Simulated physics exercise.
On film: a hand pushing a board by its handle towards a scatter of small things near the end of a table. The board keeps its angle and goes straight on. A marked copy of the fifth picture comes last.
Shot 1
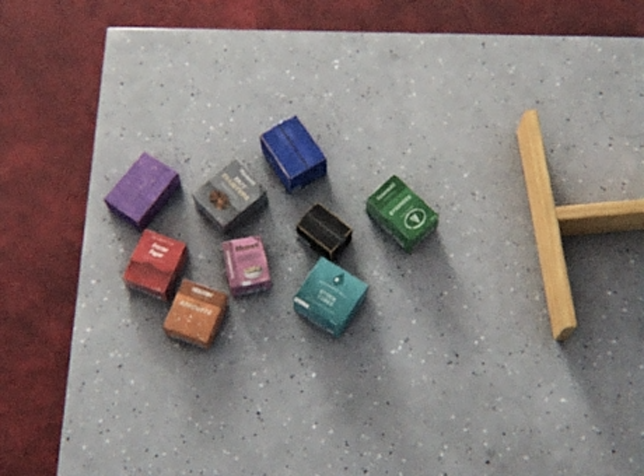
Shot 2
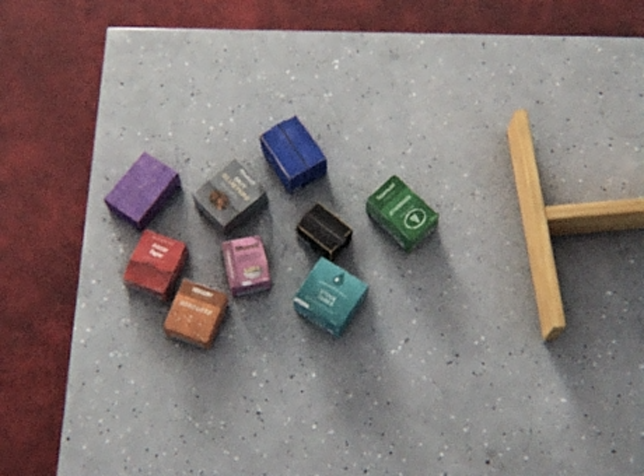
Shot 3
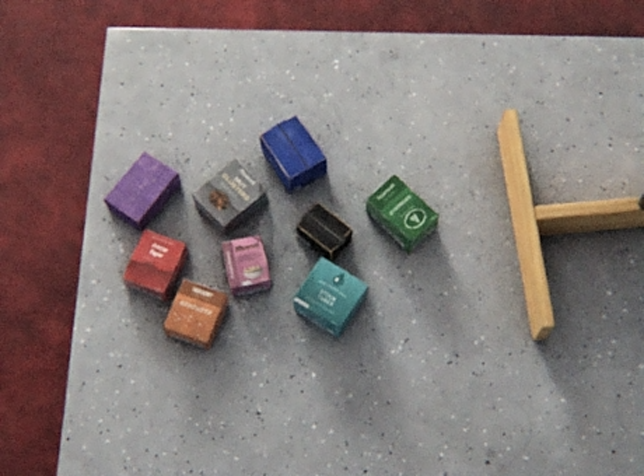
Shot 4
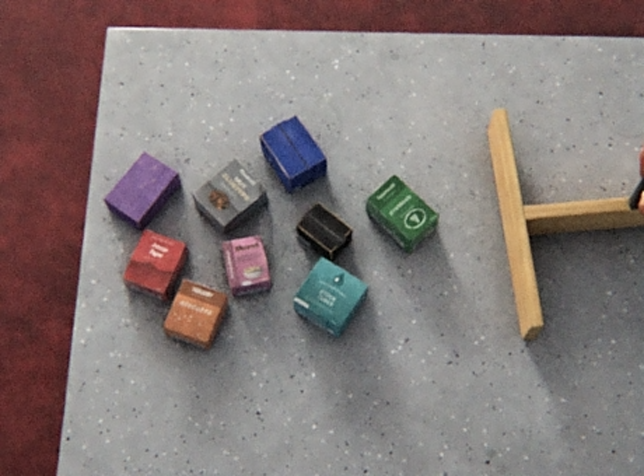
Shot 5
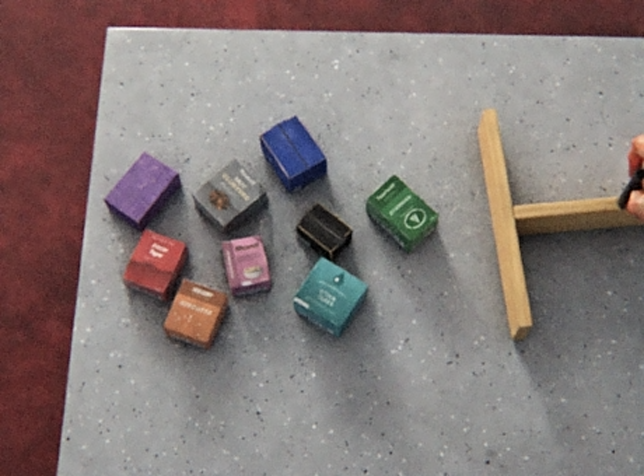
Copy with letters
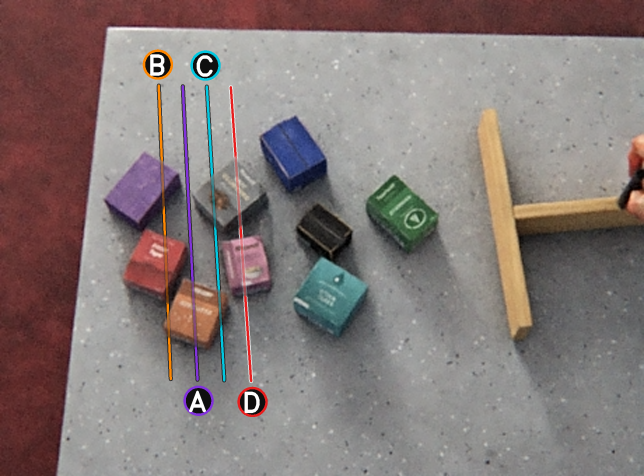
A wooden T-shaped board sliding slowly left across a speckled grey table, a hand appearing on its handle, small coloured boxes staying still.
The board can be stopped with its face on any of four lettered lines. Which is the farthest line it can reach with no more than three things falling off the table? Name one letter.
At B, and not beyond.
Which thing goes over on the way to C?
It is the purple block.
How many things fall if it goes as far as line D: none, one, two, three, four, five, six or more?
The count is none.
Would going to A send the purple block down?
Yes.
On the marked copy, A at (190, 225); B at (164, 225); C at (215, 226); D at (240, 226).
Following B. Soon after the start, board (384, 211); green box (353, 205); black box (306, 232).
Later, board (261, 208); purple block (127, 188); red box (142, 261).
In the end, board (164, 206); red box over the edge; purple block over the edge; three fallen.
As for the rest, A is within the limit but short; C is within the limit but short; D is within the limit but short.
